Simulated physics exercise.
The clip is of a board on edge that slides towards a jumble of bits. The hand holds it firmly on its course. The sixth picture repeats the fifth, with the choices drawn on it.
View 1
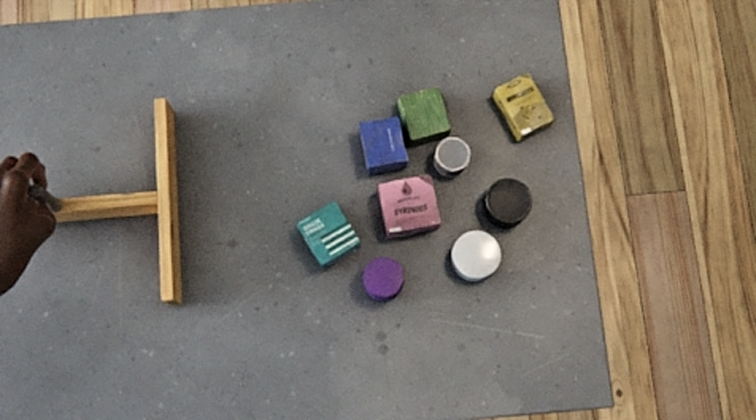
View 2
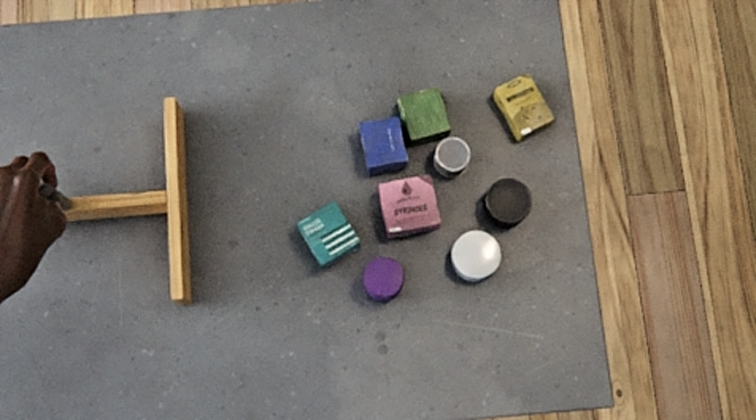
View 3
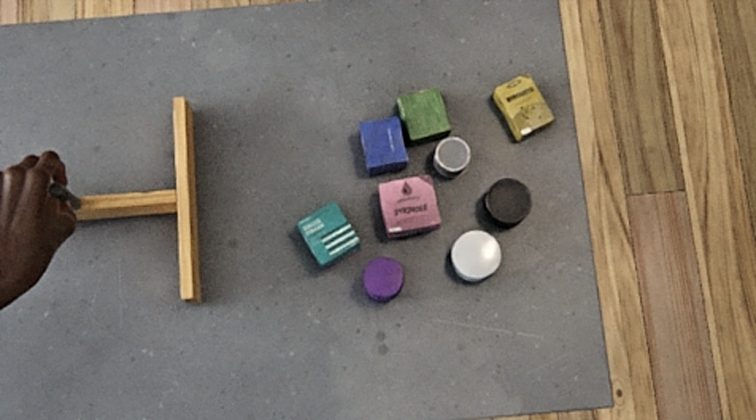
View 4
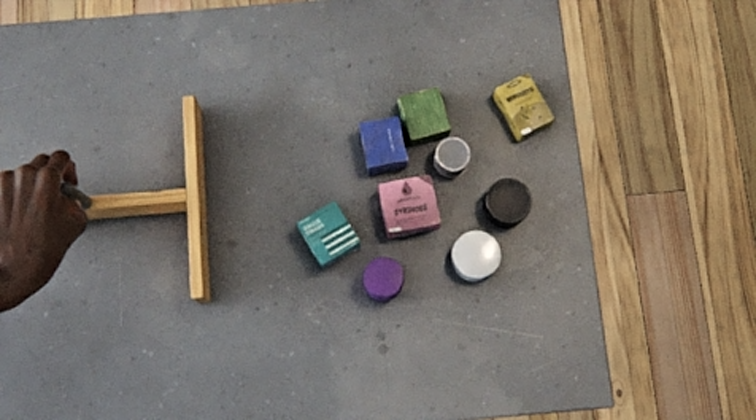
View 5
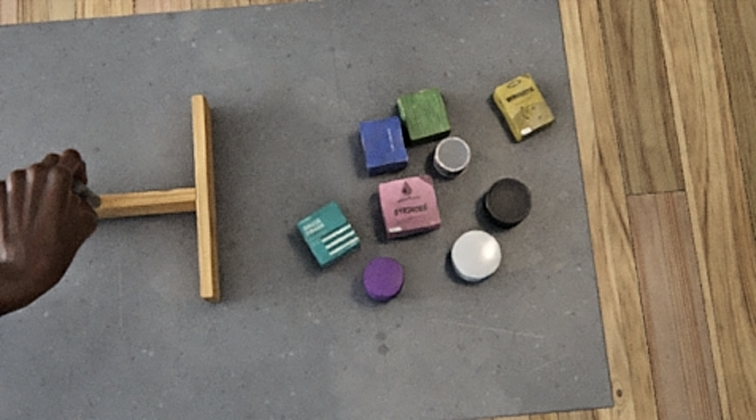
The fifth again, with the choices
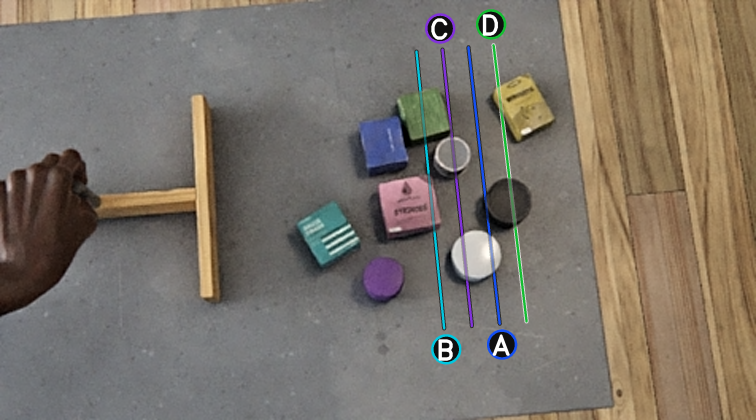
A wooden board on edge, gripped by a hand at its handle, slid slowly a short way to the right across the grey surface, while the colourful boxes and round tubs stayed still.
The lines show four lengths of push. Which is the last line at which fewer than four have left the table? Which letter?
No farther than D.
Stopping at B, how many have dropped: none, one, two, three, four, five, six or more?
By then, none.
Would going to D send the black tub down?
Yes.
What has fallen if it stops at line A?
The black tub.
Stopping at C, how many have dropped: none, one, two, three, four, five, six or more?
In all, none.
On the marked copy, A at (484, 181); B at (430, 185); C at (457, 183); D at (510, 179).
Following D. Soon after the start, board (315, 184); turquoise box (349, 237); yellow packet (523, 108).
Later, board (425, 175); black tub (554, 200); yellow packet (527, 106).
In the end, board (510, 168); black tub over the edge; pink box over the edge; two fallen.
As for the rest, A is within the limit but short; B is within the limit but short; C is within the limit but short.
